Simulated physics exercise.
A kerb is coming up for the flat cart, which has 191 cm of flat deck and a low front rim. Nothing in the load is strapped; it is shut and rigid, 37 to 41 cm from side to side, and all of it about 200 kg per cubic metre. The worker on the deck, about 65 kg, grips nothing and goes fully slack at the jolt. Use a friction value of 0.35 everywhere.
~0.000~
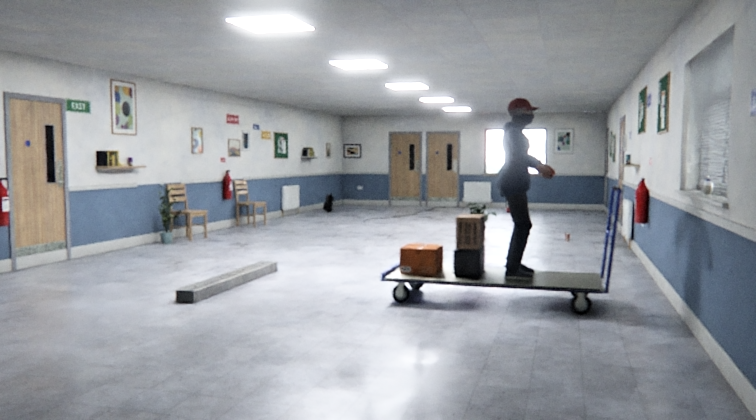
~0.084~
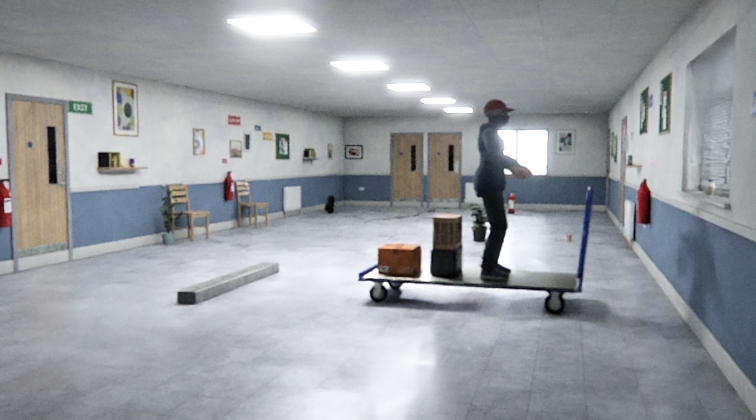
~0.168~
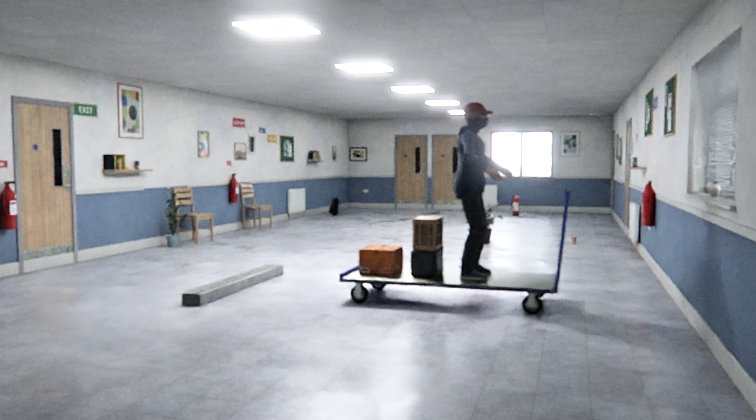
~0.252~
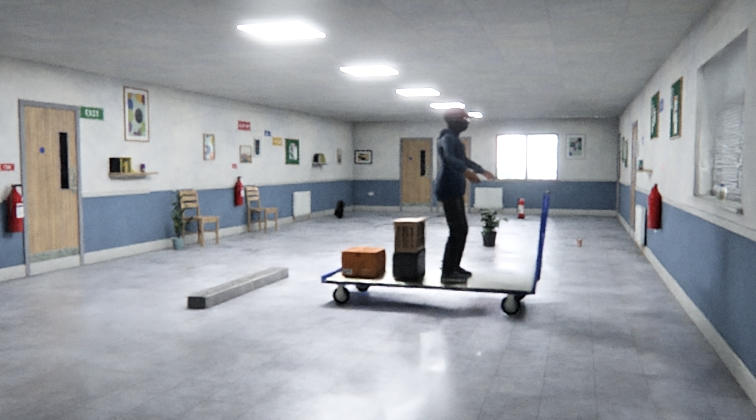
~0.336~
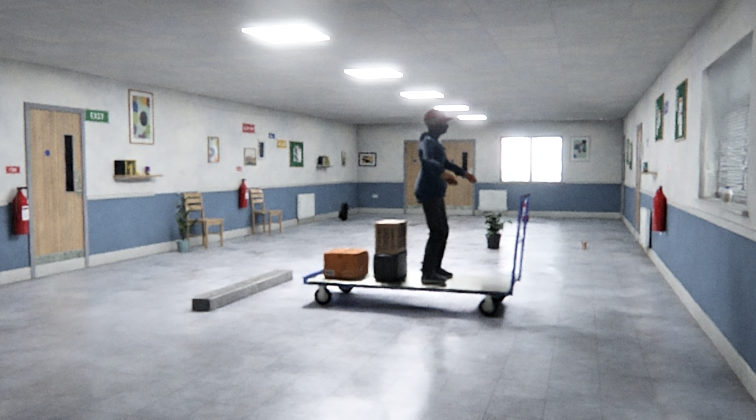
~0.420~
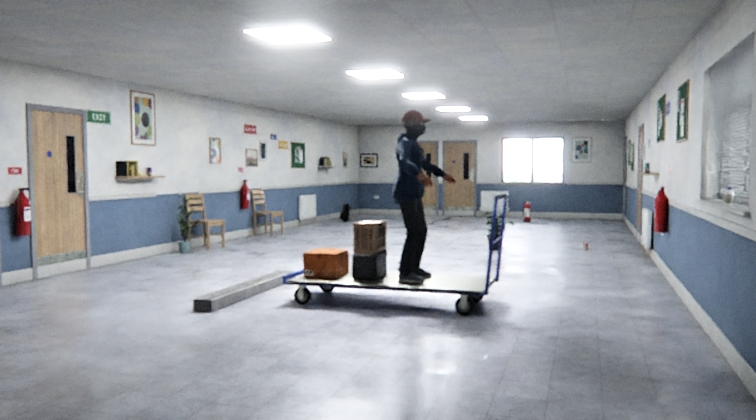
Flat cart carrying a red-capped worker standing with arms held forward and three crates, rolling left across a hall near a kerb.
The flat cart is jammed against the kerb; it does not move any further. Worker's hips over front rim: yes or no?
Yes, over the rim.
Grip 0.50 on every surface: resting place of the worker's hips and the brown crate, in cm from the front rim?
With that change the hips settle 30 past, while brown settles 10 past.
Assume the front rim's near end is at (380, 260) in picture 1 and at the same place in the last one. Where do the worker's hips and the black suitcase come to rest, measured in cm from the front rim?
Both stay short of the rim: The hips by 10 cm and black by 50 cm.
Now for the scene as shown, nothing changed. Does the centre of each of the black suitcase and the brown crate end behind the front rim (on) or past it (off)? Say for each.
Result - black: Stays; brown: Goes over.
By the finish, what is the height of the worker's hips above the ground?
Hip height: Approx. 10 cm.
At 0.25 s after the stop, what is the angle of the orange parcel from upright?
I'd put the tilt near 10 degrees.
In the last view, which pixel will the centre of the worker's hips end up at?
Roughly at (183, 279).
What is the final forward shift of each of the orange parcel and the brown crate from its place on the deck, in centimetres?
I'd put the orange one at around 50 cm and the brown one at around 120 cm.
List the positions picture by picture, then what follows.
The first picture shows hips (514, 183), brown crate (471, 231), rim corner (382, 277); 171 cm short of the stop.
The second picture shows hips (490, 184), brown crate (448, 231), rim corner (360, 277); 148 cm short of the stop.
The third picture shows hips (469, 186), brown crate (428, 233), rim corner (340, 278); 125 cm short of the stop.
The fourth picture shows hips (450, 188), brown crate (410, 235), rim corner (322, 279); 102 cm short of the stop.
The fifth picture shows hips (430, 191), brown crate (391, 237), rim corner (304, 281); 79 cm short of the stop.
The sixth picture shows hips (408, 191), brown crate (370, 237), rim corner (284, 280); 56 cm short of the stop. Speed about 2.7 m/s.
After 0.62 s the deck stops.
After 0.87 s the worker's hips are 43 cm behind the rim, near (287, 211) in the last picture's view.
After 1.17 s the worker's hips are 13 cm past the rim, near (239, 217) in the last picture's view.
After 1.62 s the worker's hips are 69 cm past the rim, near (195, 279) in the last picture's view.
Final state at 4.1 s, past the rim, orange parcel, brown crate and the worker's hips; behind it, black suitcase.
